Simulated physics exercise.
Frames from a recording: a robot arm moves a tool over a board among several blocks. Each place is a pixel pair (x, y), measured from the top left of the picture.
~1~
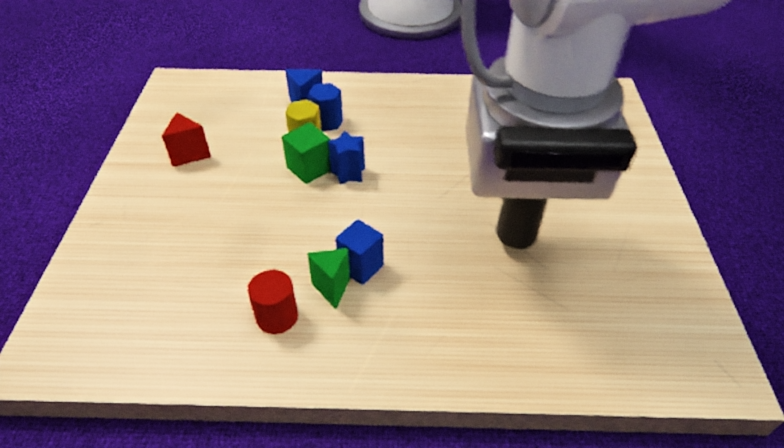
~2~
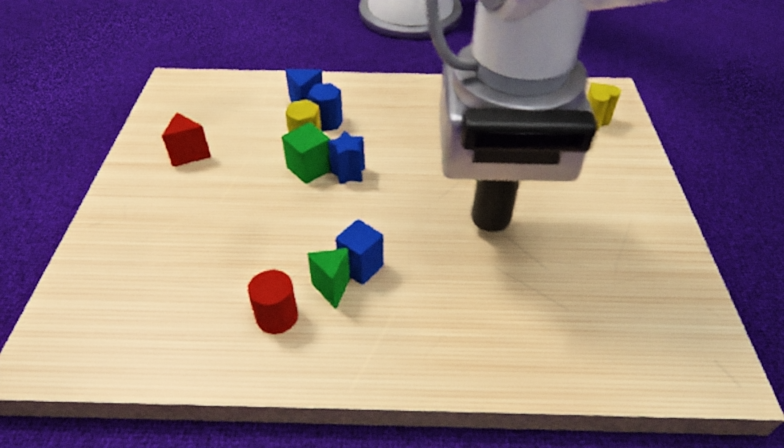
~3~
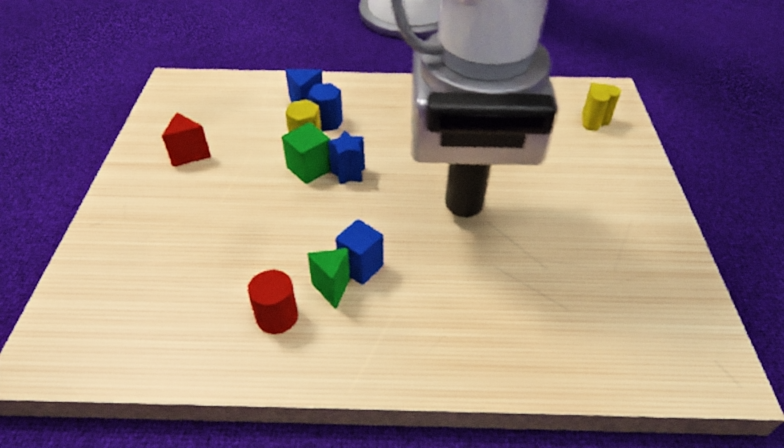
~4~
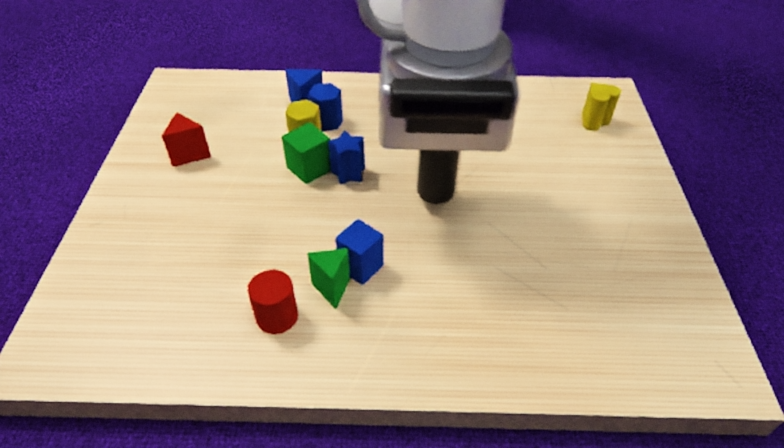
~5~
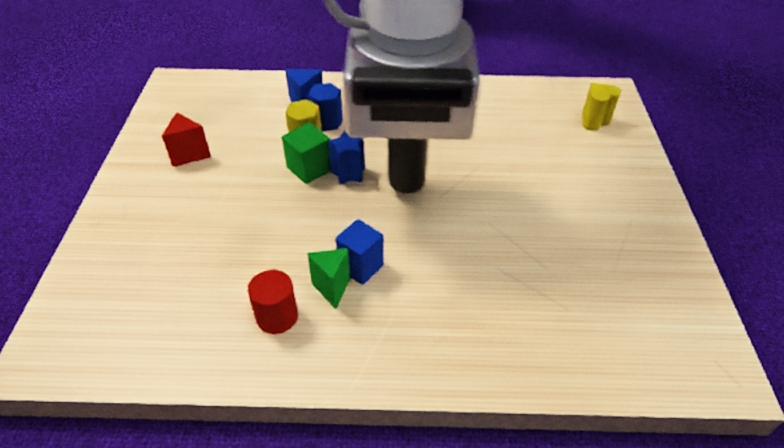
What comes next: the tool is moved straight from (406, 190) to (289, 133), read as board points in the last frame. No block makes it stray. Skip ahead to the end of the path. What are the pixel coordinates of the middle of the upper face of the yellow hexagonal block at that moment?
Near (268, 87).
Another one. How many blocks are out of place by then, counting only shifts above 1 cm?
My best guess is that three blocks or more move over 1 cm.
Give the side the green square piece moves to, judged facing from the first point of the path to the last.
Taking start-to-end as forward, the block's sideways shift goes to the left.
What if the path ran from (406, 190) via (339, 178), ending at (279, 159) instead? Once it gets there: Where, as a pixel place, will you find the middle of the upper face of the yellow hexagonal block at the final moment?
I'd expect the centre of its top face to be at (293, 95).
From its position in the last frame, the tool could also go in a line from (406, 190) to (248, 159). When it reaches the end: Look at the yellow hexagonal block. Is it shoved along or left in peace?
The push reaches it.
What follows on the original path. One third of the way, tool at (364, 161); green square piece at (295, 134); blue star block at (331, 139).
Two thirds of the way, tool at (325, 142); yellow hexagonal block at (296, 106); green square piece at (267, 135), turned 20° clockwise; blue star block at (304, 136), turned 70° anticlockwise.
At the end, tool at (288, 125); yellow hexagonal block at (268, 87), turned 40° clockwise; green square piece at (267, 135), turned 25° clockwise; blue hexagonal block unmoved; blue star block at (304, 135), turned 80° anticlockwise.
